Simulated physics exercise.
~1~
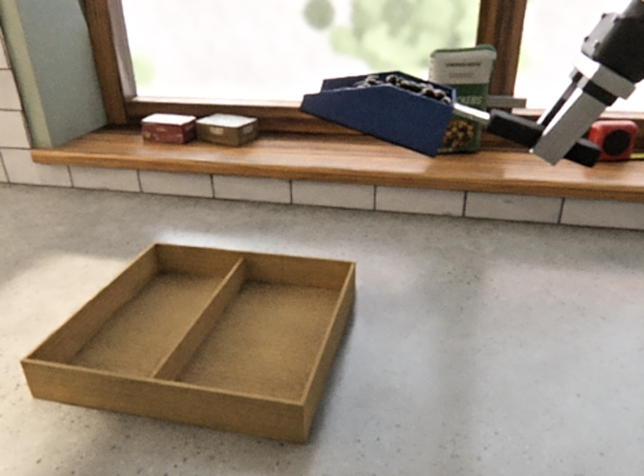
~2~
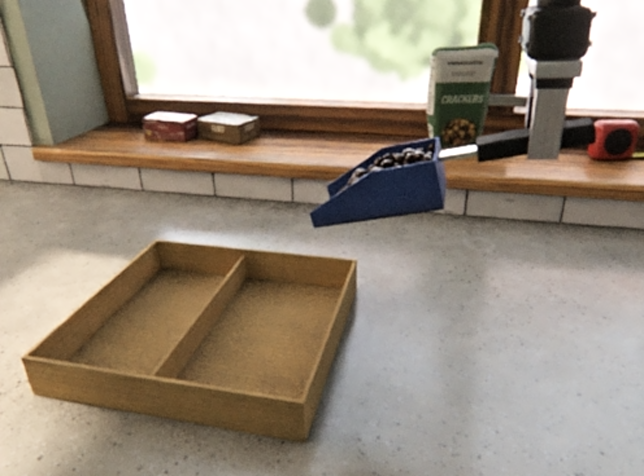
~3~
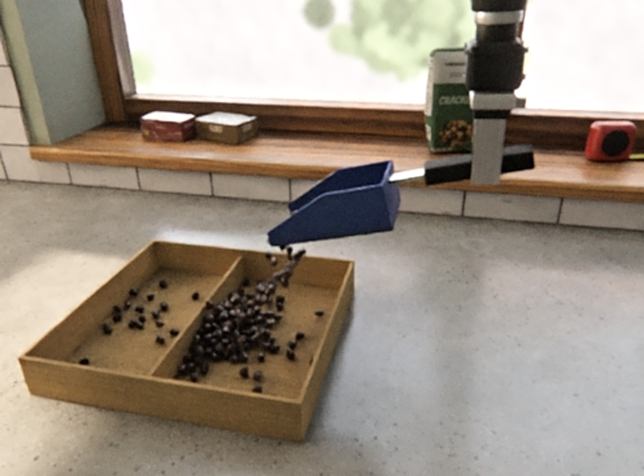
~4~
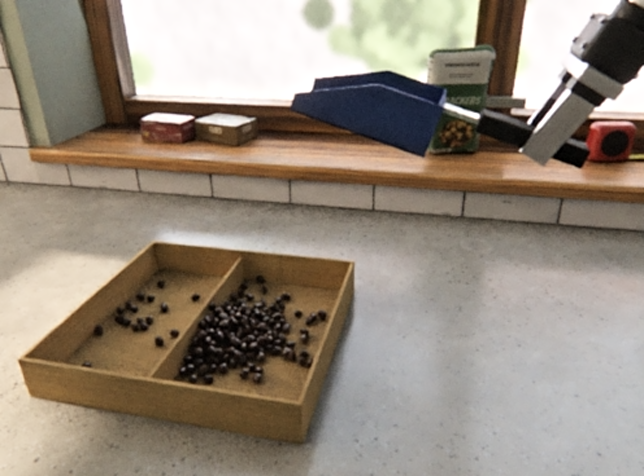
A robot arm lowered a blue scoop of dark beans and moved it left over a divided wooden tray, tipping most of them into the right section and some into the left, then lifted the scoop back up toward the window.
